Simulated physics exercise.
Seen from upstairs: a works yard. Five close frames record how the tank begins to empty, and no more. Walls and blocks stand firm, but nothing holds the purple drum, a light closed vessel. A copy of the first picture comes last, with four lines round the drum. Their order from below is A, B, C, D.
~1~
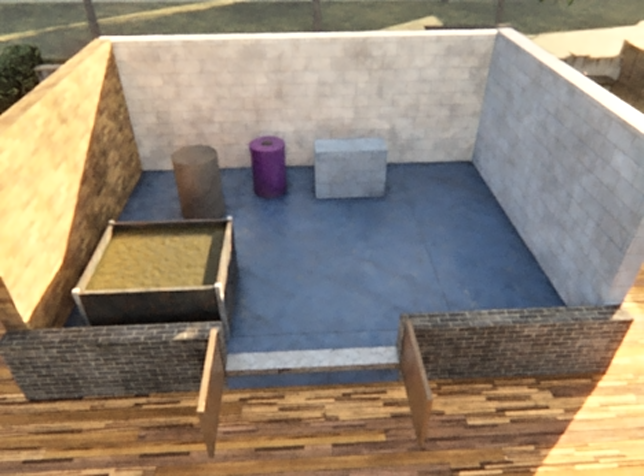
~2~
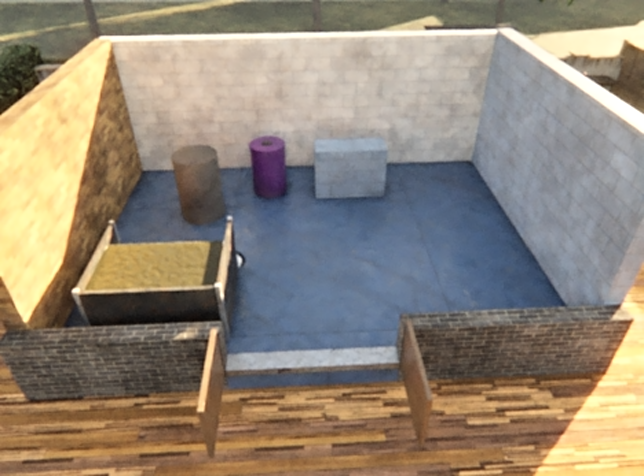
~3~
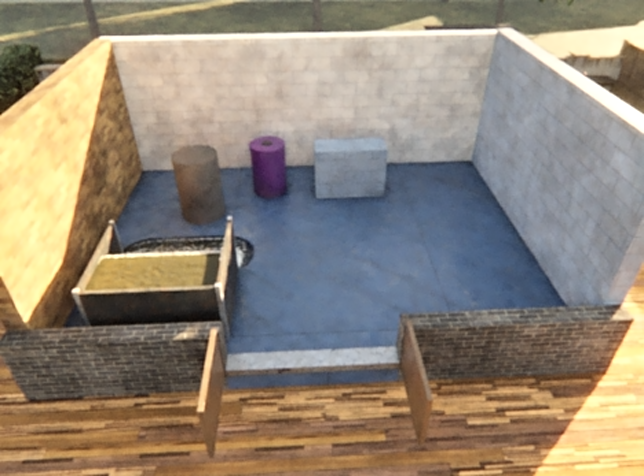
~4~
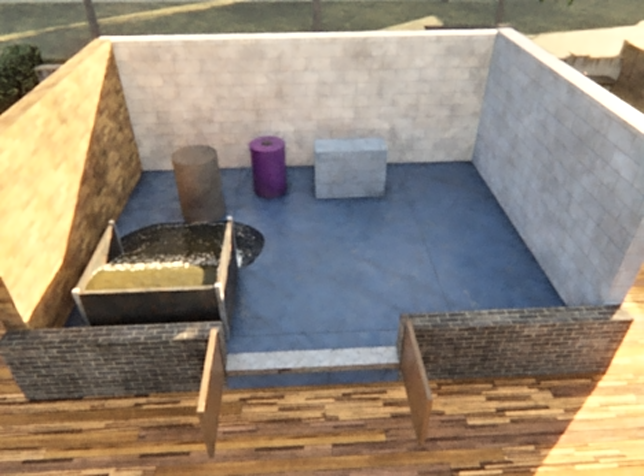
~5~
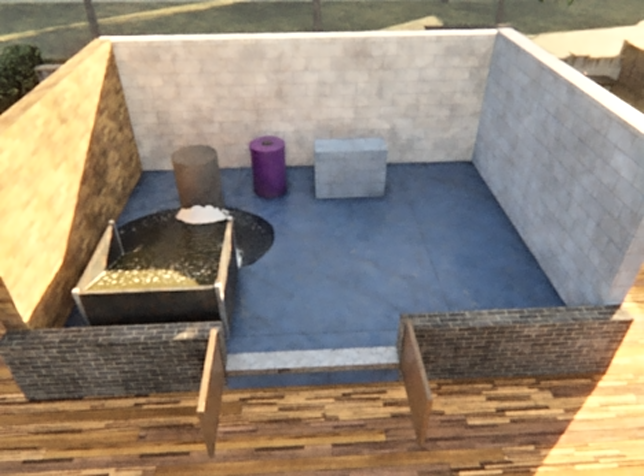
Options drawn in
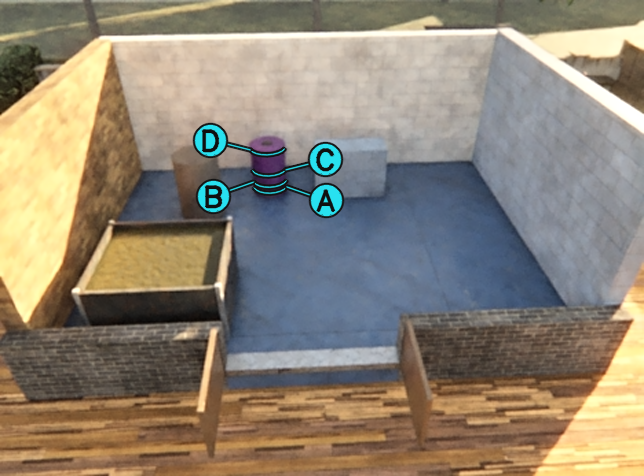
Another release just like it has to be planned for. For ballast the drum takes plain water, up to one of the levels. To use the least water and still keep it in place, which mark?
That is level C.
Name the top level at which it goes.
That is level B.
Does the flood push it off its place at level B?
Yes, that goes wrong.
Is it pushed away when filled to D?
No, not at all.
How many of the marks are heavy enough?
Two of the four.
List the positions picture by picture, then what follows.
The first frame shows lid of the purple drum at (267, 144); tank full, its middle at (162, 258); open gate at (312, 321).
In the second frame, water covers 2 % of the ground, mostly out of sight from here.
In the third frame, 5 % of the ground wet, in view closest to the drum at (247, 250).
In the fourth frame, 9 % of the ground wet, in view closest to the drum at (249, 230).
The fifth frame shows lid of the purple drum at (267, 144); 12 % of the ground wet, in view closest to the drum at (251, 216).
On the marked copy, A at (270, 193); B at (269, 187); C at (268, 175); D at (267, 154); from the bottom up A, B, C, D.
For level A, it is pushed about twice its own width away.
For level B, it is pushed about its own width away.
For level C, it does not move.
For level D, it does not move.
